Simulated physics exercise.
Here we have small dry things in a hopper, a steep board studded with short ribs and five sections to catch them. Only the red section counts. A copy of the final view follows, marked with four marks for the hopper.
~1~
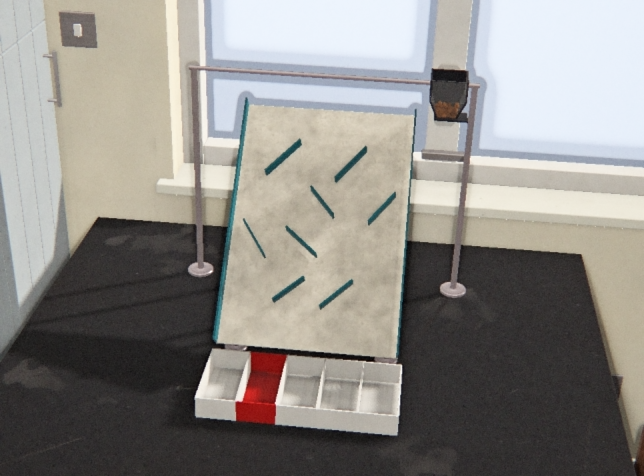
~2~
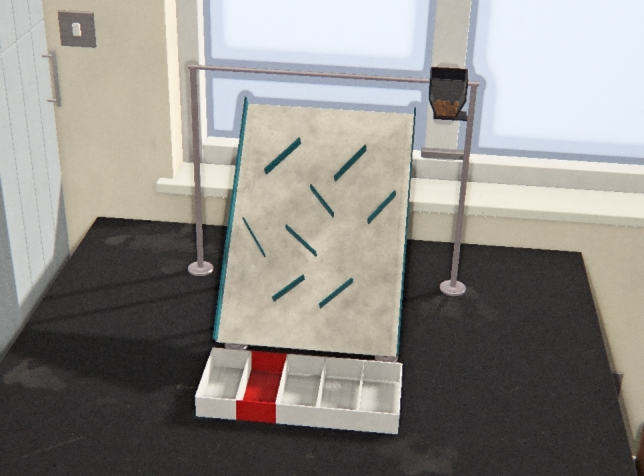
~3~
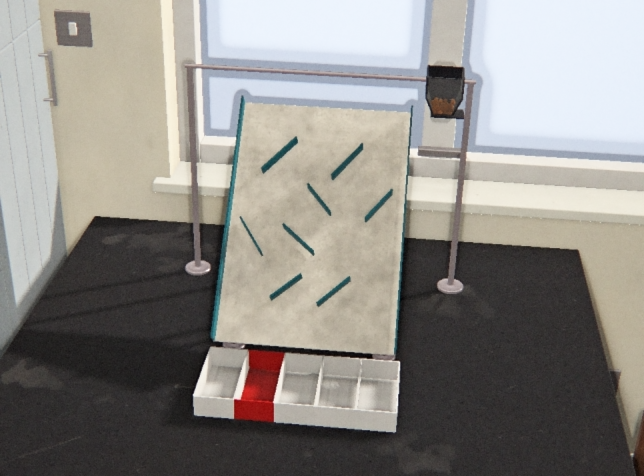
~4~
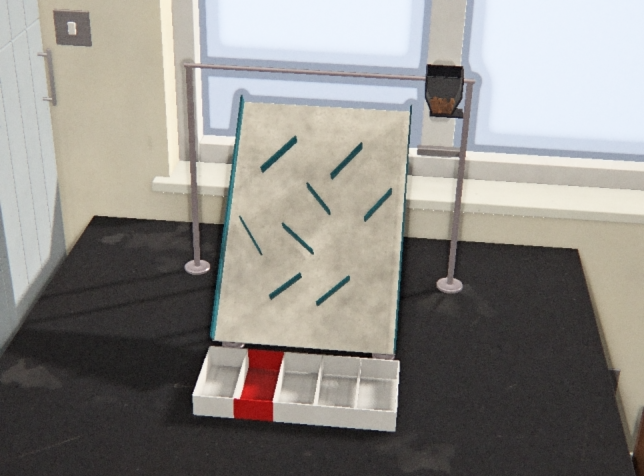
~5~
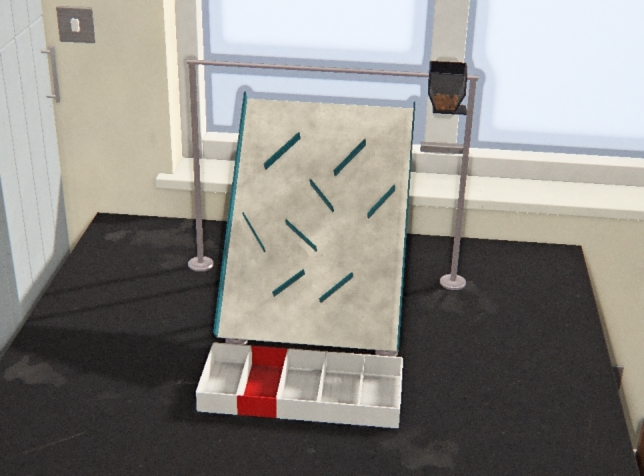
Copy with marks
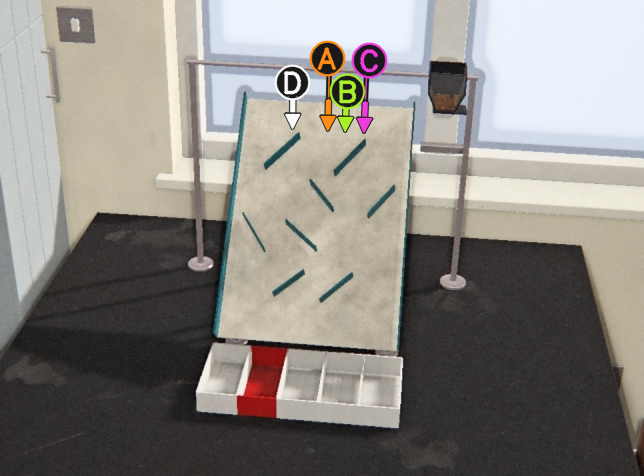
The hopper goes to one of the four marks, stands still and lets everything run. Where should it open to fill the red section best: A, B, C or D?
C.
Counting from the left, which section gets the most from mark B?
The fifth.
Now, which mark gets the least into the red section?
Here it is mark D.
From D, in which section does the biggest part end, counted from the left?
The first.
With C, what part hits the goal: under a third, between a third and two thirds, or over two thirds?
Between a third and two thirds.
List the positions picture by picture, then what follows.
The first picture shows hopper at (447, 109), cereal balls, door shut.
The second picture shows ribs (264, 169) to (300, 138), (335, 176) to (366, 145), (311, 184) to (333, 213).
The third picture shows ribs (365, 218) to (392, 189), (240, 216) to (261, 252), (283, 223) to (313, 251).
The fourth picture shows ribs (269, 296) to (300, 273), (316, 302) to (349, 276).
The fifth picture shows red section at (257, 405), number 2 of 5 from the left.
On the marked copy, mark A meets the board at (327, 125); mark B meets the board at (345, 126); mark C meets the board at (364, 127); mark D meets the board at (292, 123).
For mark A, about a quarter in the red section, most in other sections.
For mark B, about a quarter in the red section, most in other sections.
For mark C, about half in the red section, about half in other sections.
For mark D, a stray few in the red section, nearly all in other sections.
